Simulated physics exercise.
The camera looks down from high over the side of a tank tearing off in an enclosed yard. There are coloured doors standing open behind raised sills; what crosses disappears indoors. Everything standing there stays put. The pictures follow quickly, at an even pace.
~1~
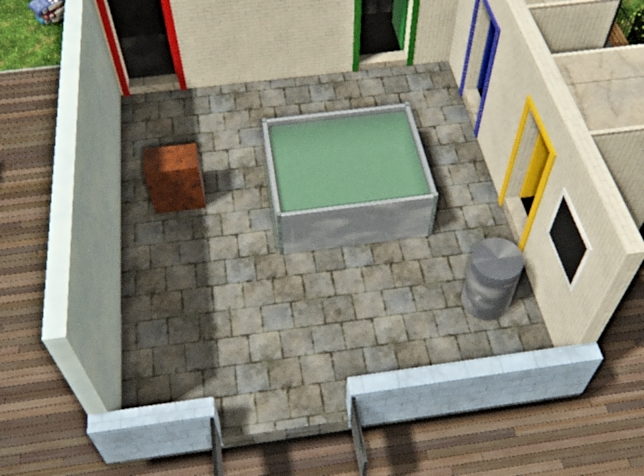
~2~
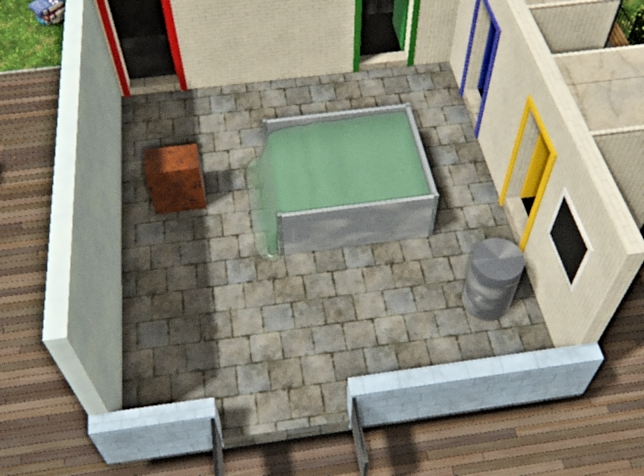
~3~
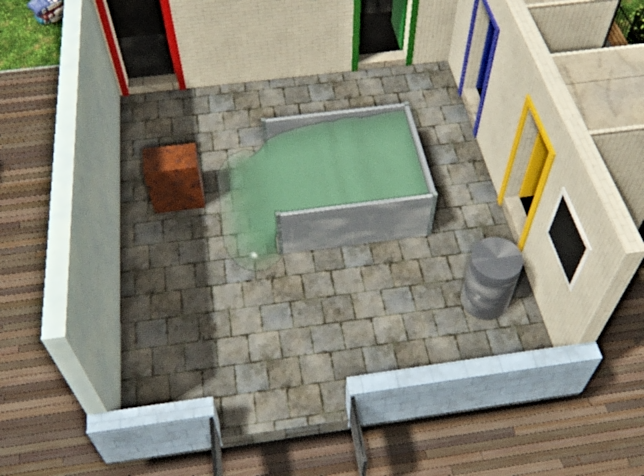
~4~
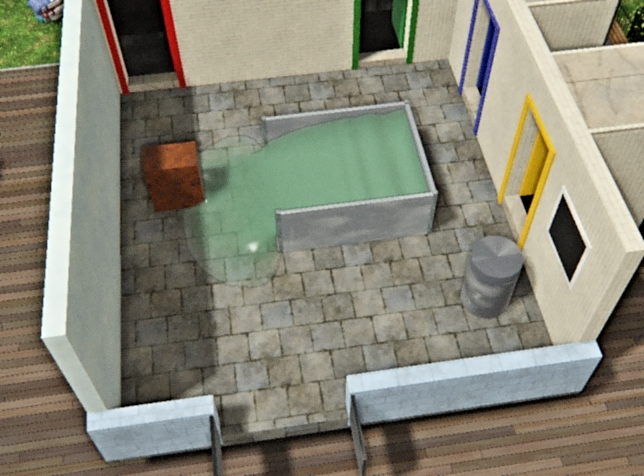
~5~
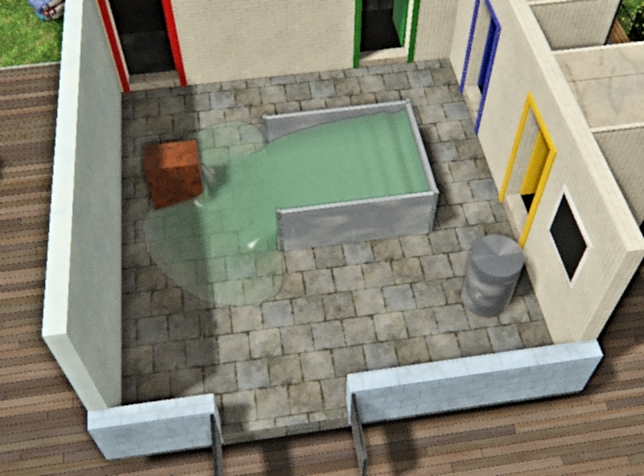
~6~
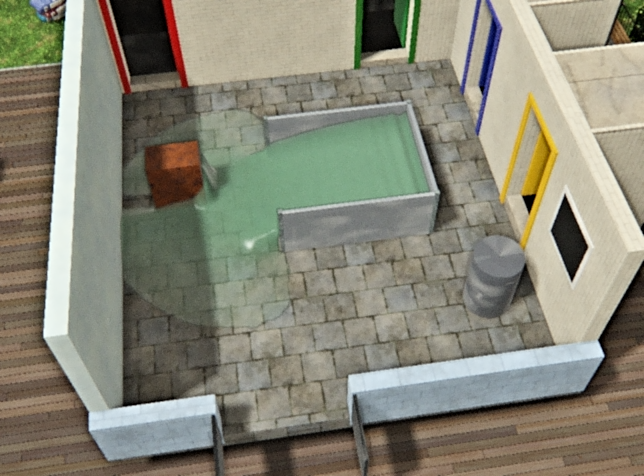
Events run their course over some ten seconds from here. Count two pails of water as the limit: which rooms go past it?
My prediction: The red door gets more than two buckets inside; the green door gets two buckets or less inside; the blue door gets two buckets or less inside; the yellow door gets two buckets or less inside.
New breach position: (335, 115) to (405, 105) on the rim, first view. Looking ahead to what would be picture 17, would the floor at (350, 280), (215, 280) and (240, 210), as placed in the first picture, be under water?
Going in your order, I'd say still bare, then still bare, then still bare.
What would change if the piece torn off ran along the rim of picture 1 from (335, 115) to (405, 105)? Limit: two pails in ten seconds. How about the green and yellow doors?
Result - green door: Beyond the limit; yellow door: Within bounds.
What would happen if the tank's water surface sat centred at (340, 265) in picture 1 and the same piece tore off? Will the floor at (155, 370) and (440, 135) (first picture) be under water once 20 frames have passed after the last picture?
In that order: Submerged and untouched.
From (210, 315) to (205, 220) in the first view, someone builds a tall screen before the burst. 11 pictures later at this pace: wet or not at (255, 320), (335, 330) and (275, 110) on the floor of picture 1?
Taking the points in turn, they are inundated, inundated and high and dry.
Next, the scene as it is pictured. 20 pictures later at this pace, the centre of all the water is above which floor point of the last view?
About (230, 228) in the last view.
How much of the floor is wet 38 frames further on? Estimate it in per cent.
95 %, roughly.
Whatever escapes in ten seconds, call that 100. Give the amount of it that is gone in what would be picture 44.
Somewhere around 70 per cent, I'd say.
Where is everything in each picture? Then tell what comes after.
In the first frame, the open tank at (346, 160) is whole and still.
In the second frame, water pours out at (276, 191) and has run to (263, 158).
In the third frame, water pours out at (275, 193) and has run to (240, 155).
In the fourth frame, water pours out at (275, 193) and has run to (231, 280).
In the fifth frame, the front is at (154, 252), out from the gap at (276, 193).
In the sixth frame, water pours out at (277, 194) and has run to (124, 274).
A moment on, water covers 35 % of the floor; the red door wet at the sill, nothing in, the green door not reached, the blue door not reached, the yellow door not reached.
Next, water covers 35 % of the floor; the red door over two buckets in, the green door not reached, the blue door not reached, the yellow door not reached.
Then, water covers 65 % of the floor; the red door far over two buckets in, the green door not reached, the blue door not reached, the yellow door not reached.
Later, water covers 95 % of the floor; the red door far over two buckets in, the green door wet at the sill, nothing in, the blue door wet at the sill, nothing in, the yellow door wet at the sill, nothing in.
In the end, water covers 95 % of the floor; the red door far over two buckets in, the green door wet at the sill, nothing in, the blue door wet at the sill, nothing in, the yellow door wet at the sill, nothing in.
